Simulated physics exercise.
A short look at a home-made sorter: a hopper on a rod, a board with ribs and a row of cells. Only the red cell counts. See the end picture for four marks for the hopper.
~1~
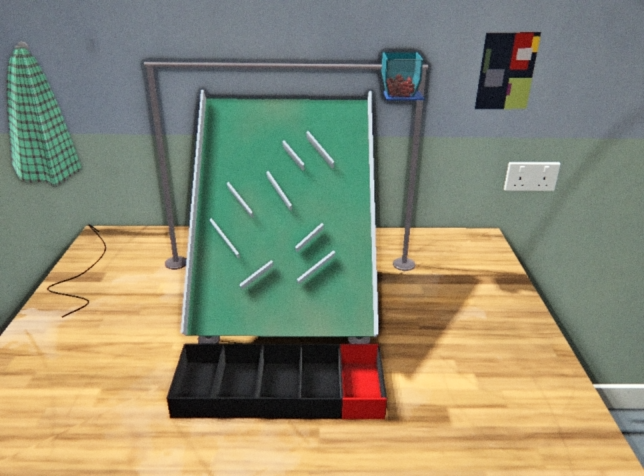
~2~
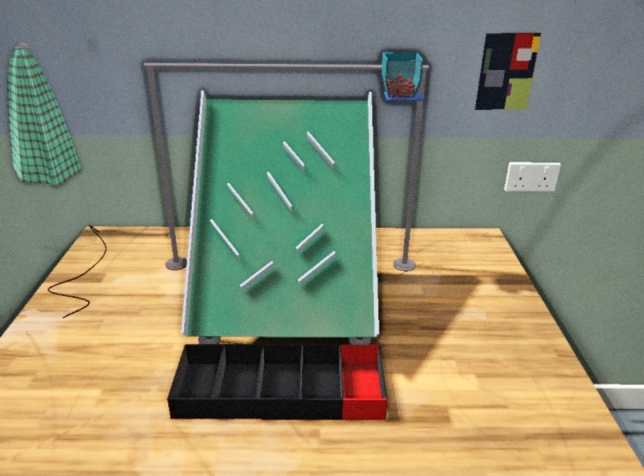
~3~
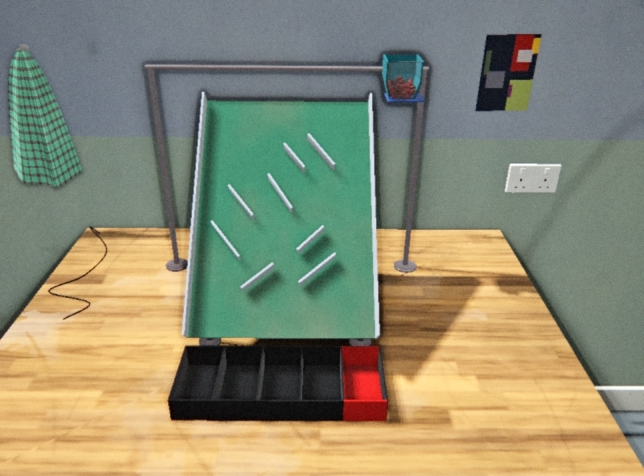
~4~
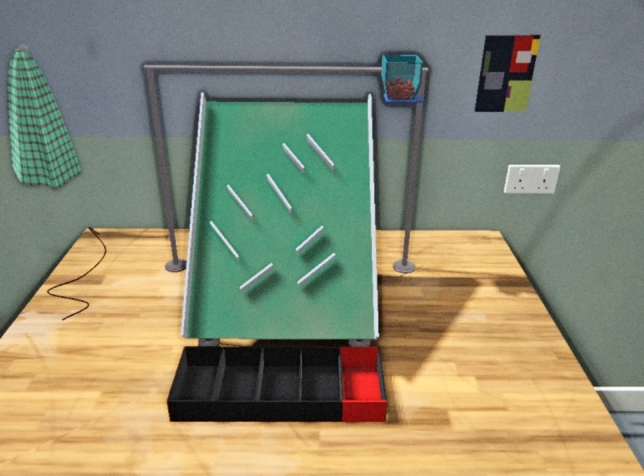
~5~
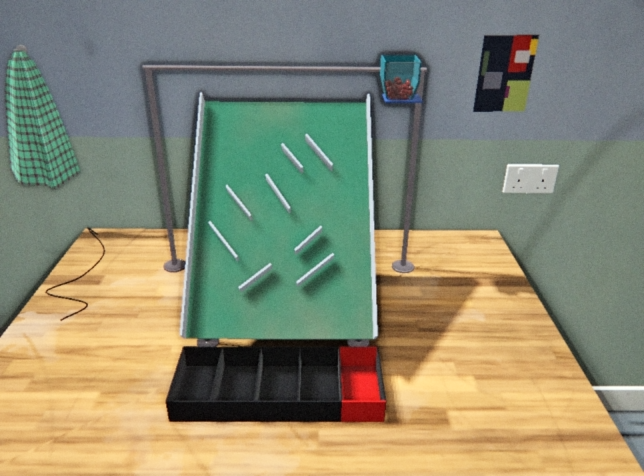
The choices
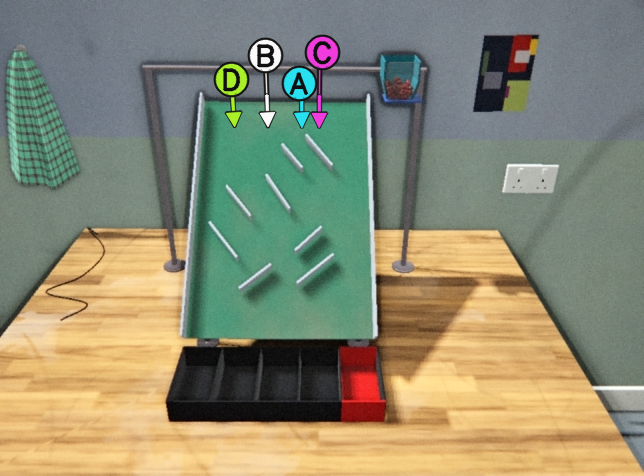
In the video, a small blue container of reddish-brown beans sits on a grey rod above the right side of a green ribbed board, with four black cells and a red one below; nothing moves apart from slight shifts in the view.
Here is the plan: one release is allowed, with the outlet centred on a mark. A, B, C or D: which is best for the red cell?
Take C.
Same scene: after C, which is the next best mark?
That is mark A.
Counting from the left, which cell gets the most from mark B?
The third.
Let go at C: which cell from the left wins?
The fifth.
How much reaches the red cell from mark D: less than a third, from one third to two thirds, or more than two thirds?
It is less than a third.
On the marked copy, mark A meets the board at (301, 122); mark B meets the board at (267, 121); mark C meets the board at (319, 122); mark D meets the board at (234, 121).
If A is chosen, close to two thirds in the red cell, close to a third in other cells, only a few held on the board.
If B is chosen, a small share in the red cell, all but a few in other cells.
If C is chosen, the bulk in the red cell, a small share in other cells.
If D is chosen, none at all in the red cell, all but a few in other cells, a small share held on the board.
